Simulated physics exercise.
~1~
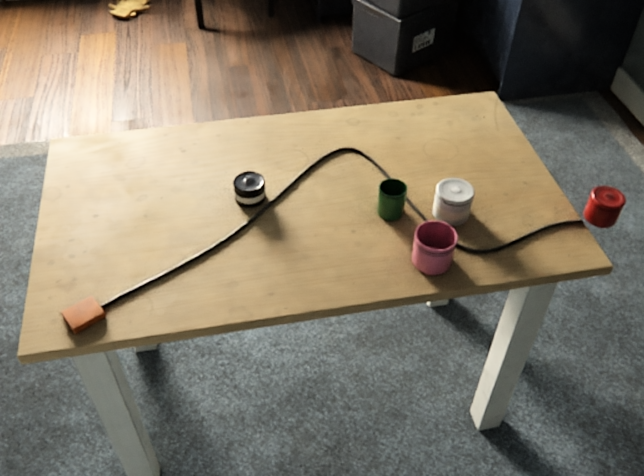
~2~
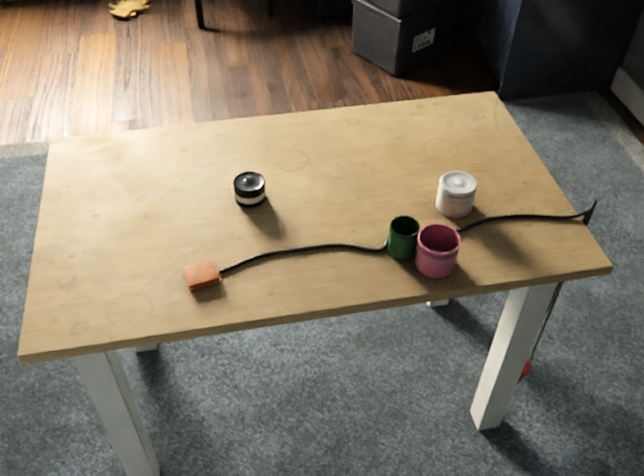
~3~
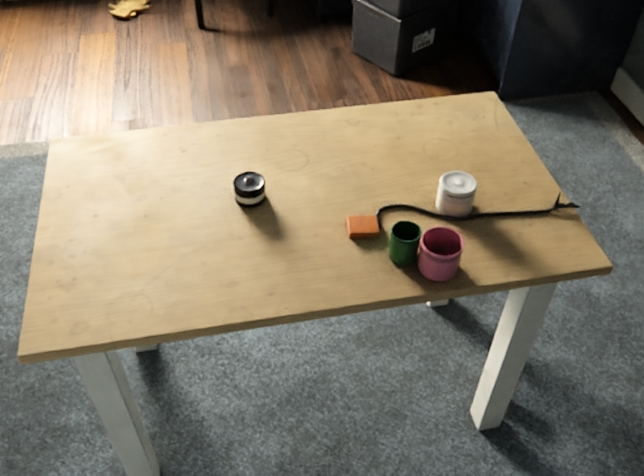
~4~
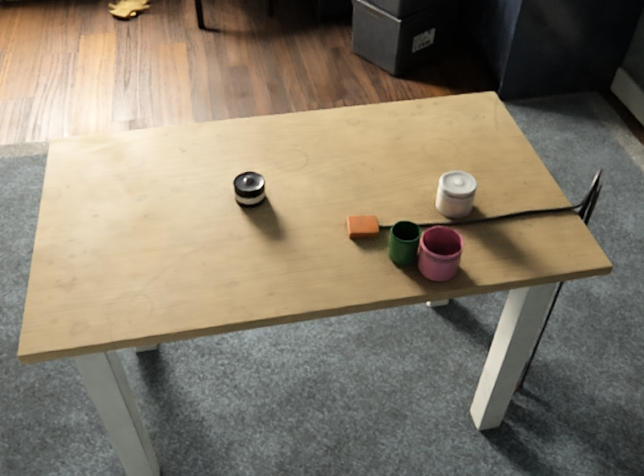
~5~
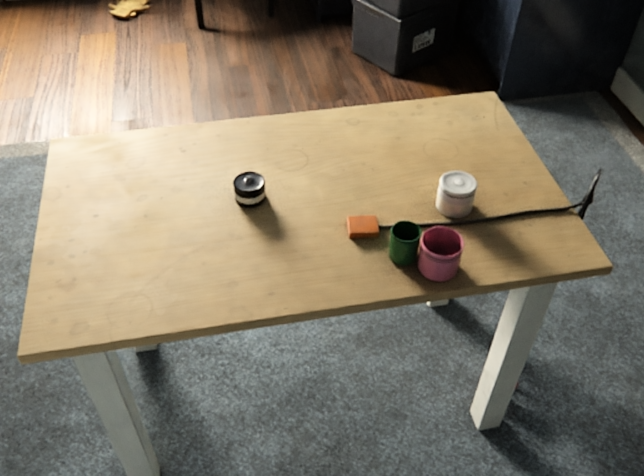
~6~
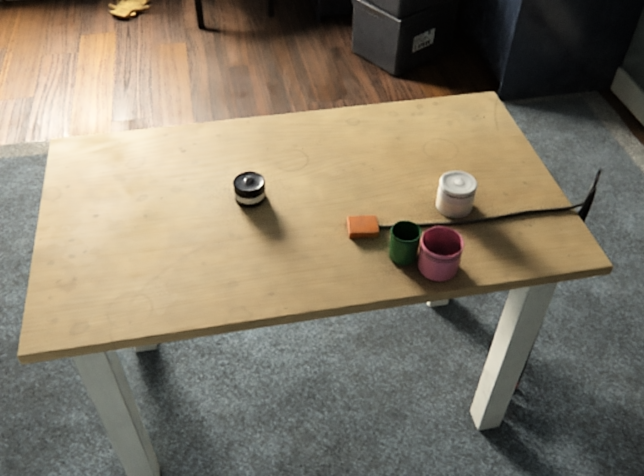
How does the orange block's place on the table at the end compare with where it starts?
It starts near the front left corner of the table. By the end it lies well to the right and farther back, just left of the green mug.
